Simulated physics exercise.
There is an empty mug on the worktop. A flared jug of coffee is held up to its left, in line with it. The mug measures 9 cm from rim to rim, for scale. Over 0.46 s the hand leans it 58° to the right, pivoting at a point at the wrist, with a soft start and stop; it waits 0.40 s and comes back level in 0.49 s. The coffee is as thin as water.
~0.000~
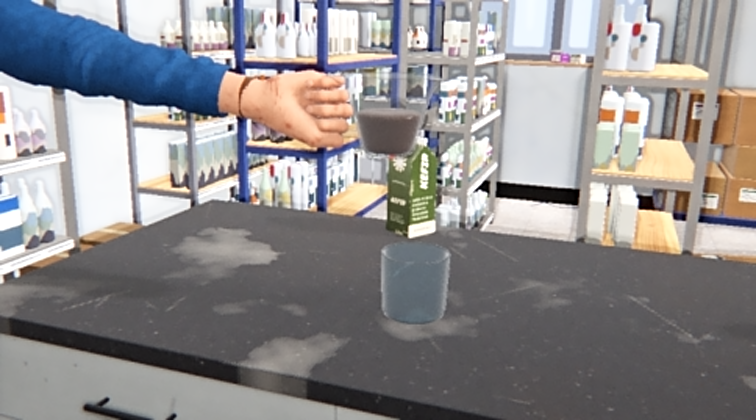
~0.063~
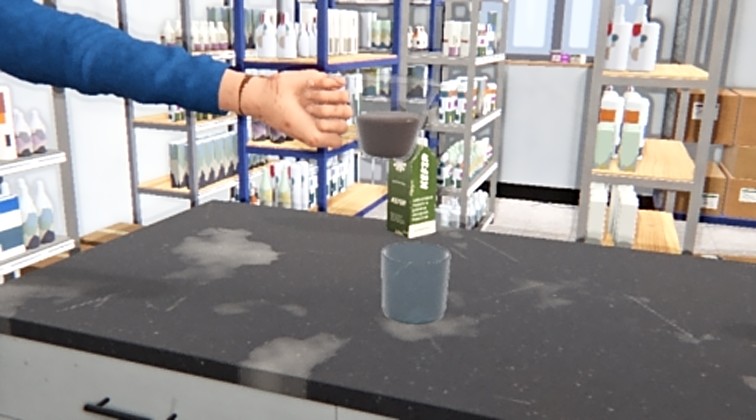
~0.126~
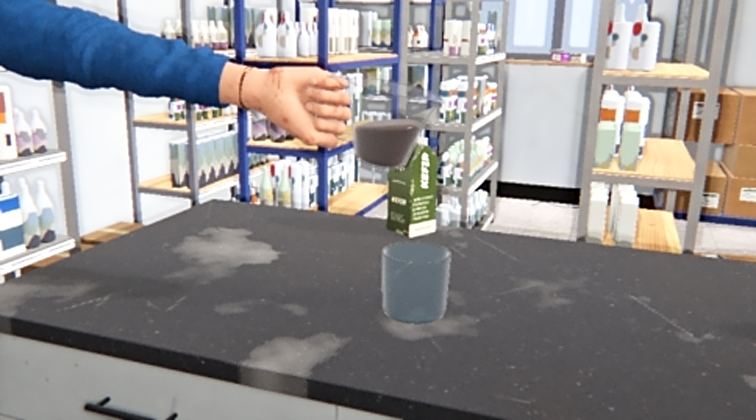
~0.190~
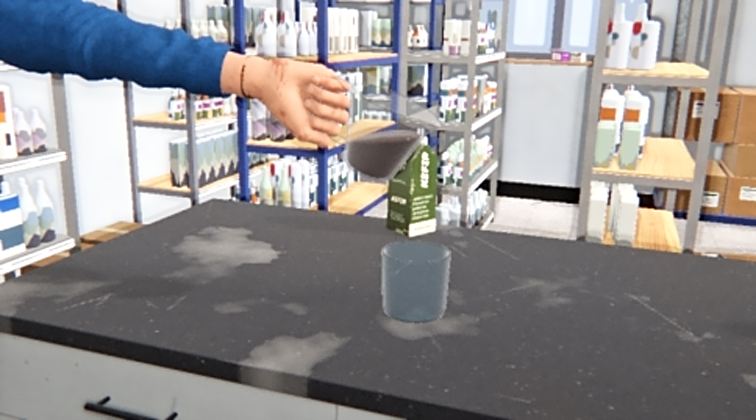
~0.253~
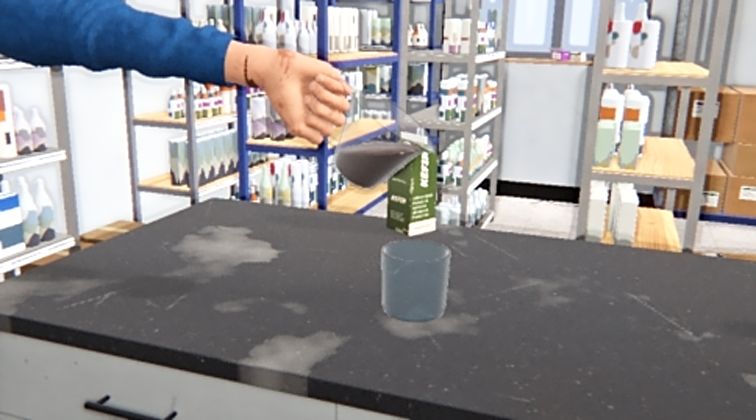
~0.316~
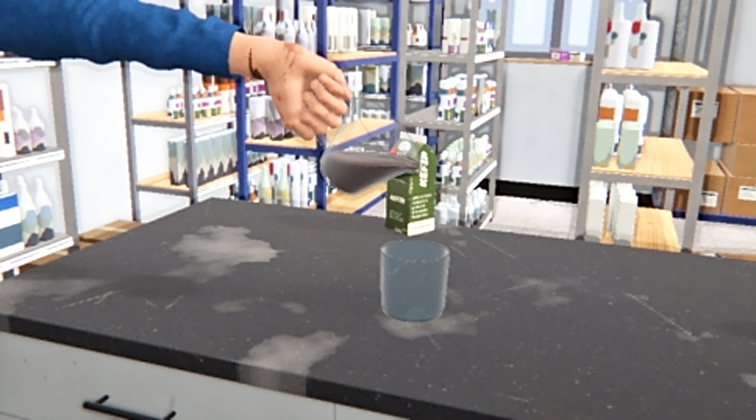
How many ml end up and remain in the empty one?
About 120 ml.
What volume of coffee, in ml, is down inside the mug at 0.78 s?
Near 50 ml, more or less.
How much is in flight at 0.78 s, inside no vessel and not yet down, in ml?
Liquid in flight: Around 50 ml.
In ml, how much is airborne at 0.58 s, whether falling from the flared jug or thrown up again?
About 15 ml.
By 0.58 s the tilt is 58° and the mug has 10 ml, the flared jug 260 ml, and 0 ml is on the worktop.
By 0.78 s the tilt is 58° and the mug has 45 ml, the flared jug 190 ml, and 0 ml is on the worktop.
By 0.98 s the tilt is 50° and the mug has 105 ml, the flared jug 160 ml, and 0 ml is on the worktop.
By 1.20 s the tilt is 12° and the mug has 115 ml, the flared jug 160 ml, and 5 ml is on the worktop.
At rest the mug has 115 ml, the flared jug 160 ml, and 5 ml is on the worktop.
